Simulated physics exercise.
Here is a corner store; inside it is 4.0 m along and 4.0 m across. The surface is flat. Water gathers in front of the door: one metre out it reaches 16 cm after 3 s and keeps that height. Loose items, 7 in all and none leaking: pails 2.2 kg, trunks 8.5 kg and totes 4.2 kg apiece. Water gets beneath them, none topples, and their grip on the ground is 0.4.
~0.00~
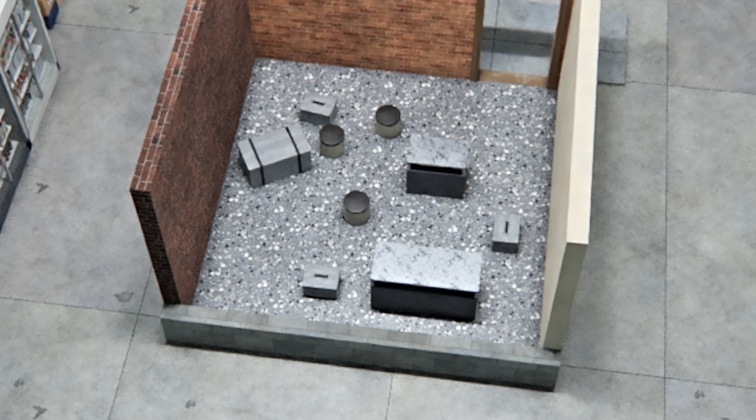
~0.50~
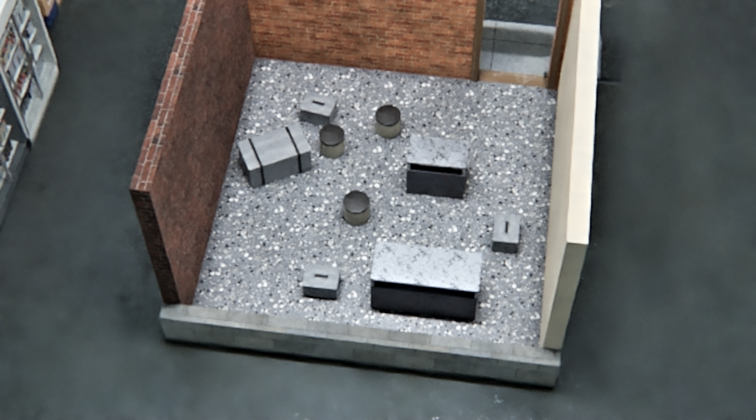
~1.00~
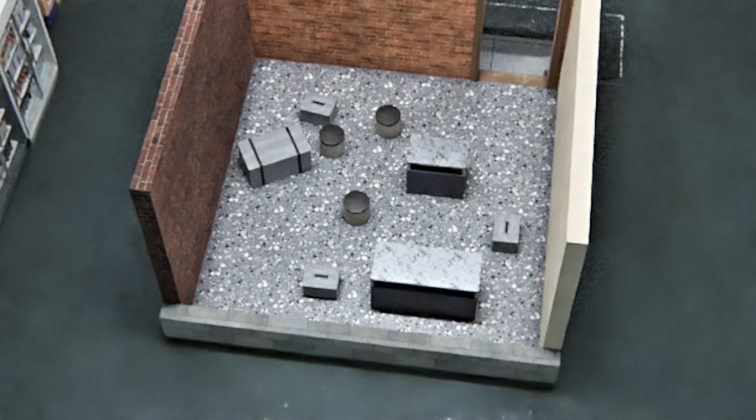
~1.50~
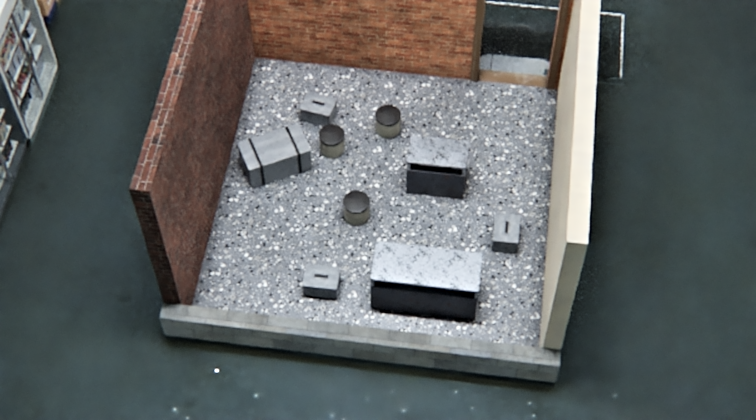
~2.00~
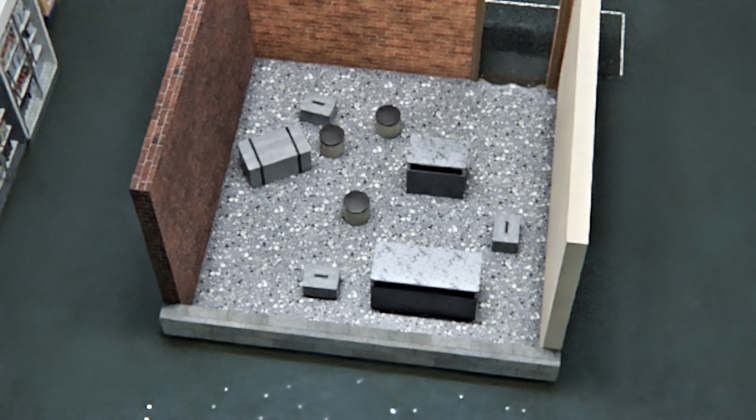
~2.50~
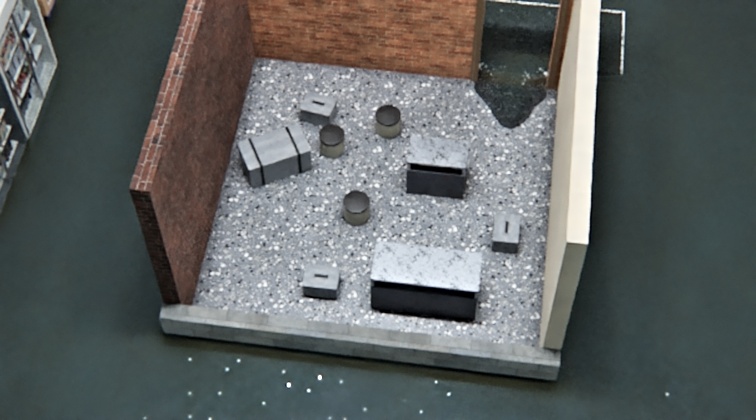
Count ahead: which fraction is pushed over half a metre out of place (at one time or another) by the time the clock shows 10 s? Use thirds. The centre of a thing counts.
It is not even a third.
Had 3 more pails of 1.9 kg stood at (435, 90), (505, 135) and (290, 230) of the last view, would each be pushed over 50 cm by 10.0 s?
In turn: Short of it, more, over.
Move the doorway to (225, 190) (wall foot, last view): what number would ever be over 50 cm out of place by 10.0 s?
In that case 6 of them.
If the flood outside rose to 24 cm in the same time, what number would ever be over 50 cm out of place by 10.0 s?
In that case 6 of them.
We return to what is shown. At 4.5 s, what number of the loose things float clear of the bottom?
At that moment 0.
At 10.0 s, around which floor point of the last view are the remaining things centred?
Around (305, 183).
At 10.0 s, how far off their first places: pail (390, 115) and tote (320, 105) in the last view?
In that order: 40 cm, 0 cm.
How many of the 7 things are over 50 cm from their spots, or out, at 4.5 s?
By then 0.
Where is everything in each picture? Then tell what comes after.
In the first picture, a pail at (356, 201) rests on the ground; a trunk at (274, 146), on the bottom; water covers 0.0 m2; 0 of 7 have shifted.
In the second picture, a pail at (356, 201) rests on the ground; a trunk at (274, 146), on the bottom; 0.0 m2 under water; 0 of 7 have shifted.
In the third picture, a pail at (356, 201), on the bottom; a trunk at (274, 146) rests on the ground; 0.0 m2 under water; 0 of 7 have shifted.
In the fourth picture, a pail at (356, 201), on the bottom; a trunk at (274, 146) rests on the ground; water covers 0.0 m2; 0 of 7 have shifted.
In the fifth picture, a pail at (356, 201), on the bottom; a trunk at (274, 146) rests on the ground; water covers 0.0 m2; 0 of 7 have shifted.
In the sixth picture, a pail at (356, 201) rests on the ground; a trunk at (274, 146) rests on the ground; 0.4 m2 under water; 0 of 7 have shifted.
After 3.5 s 0 of 7 are over 50 cm from their spots; 0 afloat.
After 4.5 s 0 of 7 are over 50 cm from their spots; 0 afloat.
After 7.0 s 1 of 7 are over 50 cm from their spots; 0 afloat.
After 10.0 s 2 of 7 are over 50 cm from their spots, and 2 have been at some point; 3 afloat.
